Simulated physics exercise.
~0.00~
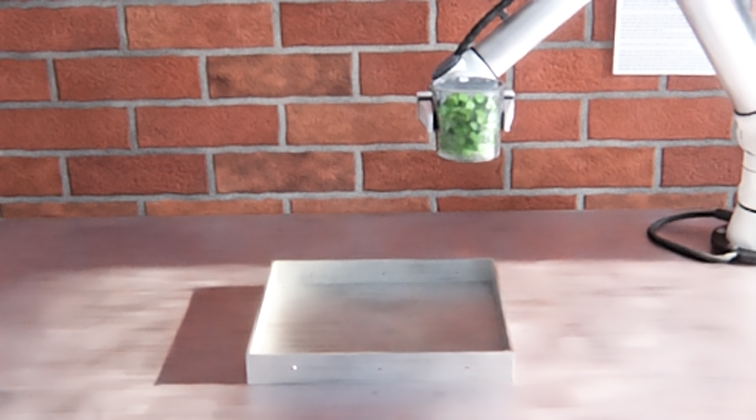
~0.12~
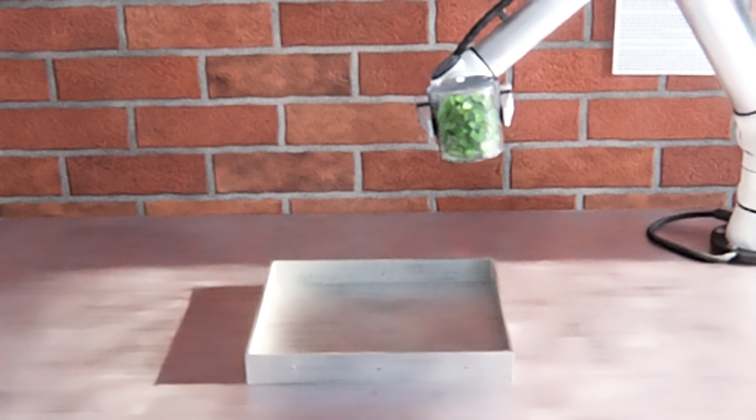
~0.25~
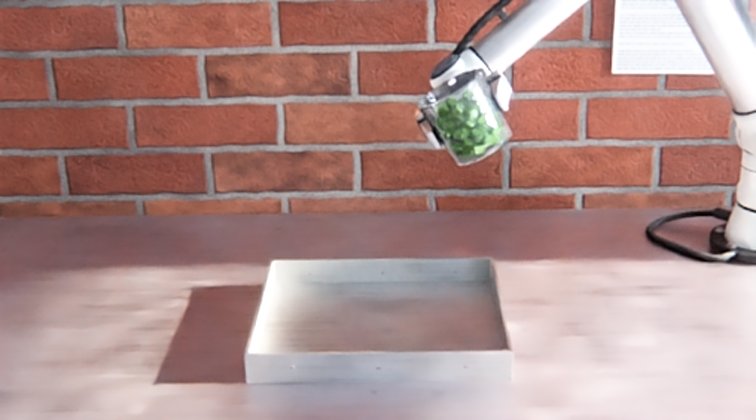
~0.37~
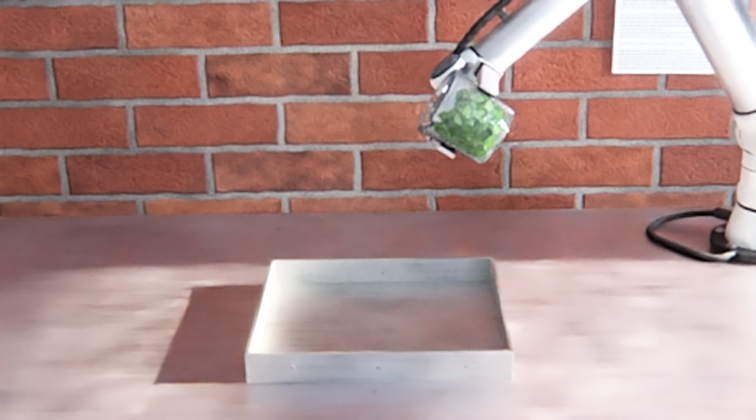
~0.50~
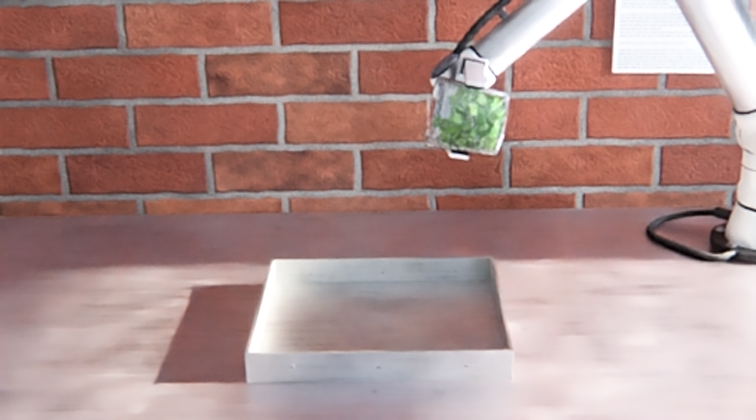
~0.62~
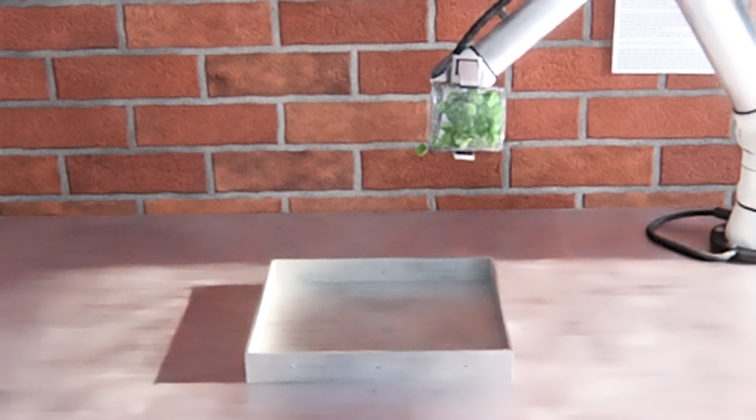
A grey robot arm reaches in from the right before a red brick wall, seen from the front across a reddish-brown table. Its gripper holds a clear beaker of green vegetable pieces above an empty, pale rectangular tray, with a black cable at right. The gripper steadily tilts the beaker well over onto its side, and a green piece appears at its left edge, while the camera stays still.
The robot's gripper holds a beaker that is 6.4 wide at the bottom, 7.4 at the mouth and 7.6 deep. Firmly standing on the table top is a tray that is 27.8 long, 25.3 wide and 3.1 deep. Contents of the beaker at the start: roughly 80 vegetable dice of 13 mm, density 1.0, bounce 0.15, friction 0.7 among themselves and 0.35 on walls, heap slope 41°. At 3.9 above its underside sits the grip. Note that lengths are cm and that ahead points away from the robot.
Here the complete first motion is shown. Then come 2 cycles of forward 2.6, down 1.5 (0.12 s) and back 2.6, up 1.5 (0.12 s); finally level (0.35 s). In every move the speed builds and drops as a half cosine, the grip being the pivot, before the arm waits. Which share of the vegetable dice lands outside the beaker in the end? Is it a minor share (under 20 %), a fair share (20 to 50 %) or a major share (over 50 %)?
It is a fair share.
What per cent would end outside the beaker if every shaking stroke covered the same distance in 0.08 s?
45 %.
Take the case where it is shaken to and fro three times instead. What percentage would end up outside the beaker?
Roughly 45 in a hundred.
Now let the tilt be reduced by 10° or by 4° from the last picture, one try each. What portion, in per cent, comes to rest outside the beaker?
Estimates: 5 % then 25 %.
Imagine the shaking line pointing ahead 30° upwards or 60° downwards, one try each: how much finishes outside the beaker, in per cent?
Result: Approx. 75 % and 10 %, one try each.
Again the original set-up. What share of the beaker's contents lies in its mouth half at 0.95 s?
Mouth half: Close to 45 per cent.
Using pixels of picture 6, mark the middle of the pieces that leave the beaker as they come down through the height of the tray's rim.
They come through centred close to (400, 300).
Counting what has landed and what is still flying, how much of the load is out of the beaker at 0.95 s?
About 20 in a hundred parts are out by then.
After 0.95 s, tilted 86° forward, highest piece 25 above the table; 62 in the beaker, 5 in the tray, 13 in flight or on a rim.
After 1.28 s, tilted 40° forward, highest piece 28 above the table; 54 in the beaker, 26 in the tray.
After 1.65 s, level, highest piece 28 above the table; 54 in the beaker, 26 in the tray.
After 2.70 s, level, highest piece 28 above the table; 54 in the beaker, 26 in the tray.
In the end, 54 in the beaker, 26 in the tray. That is 32 % outside the beaker.
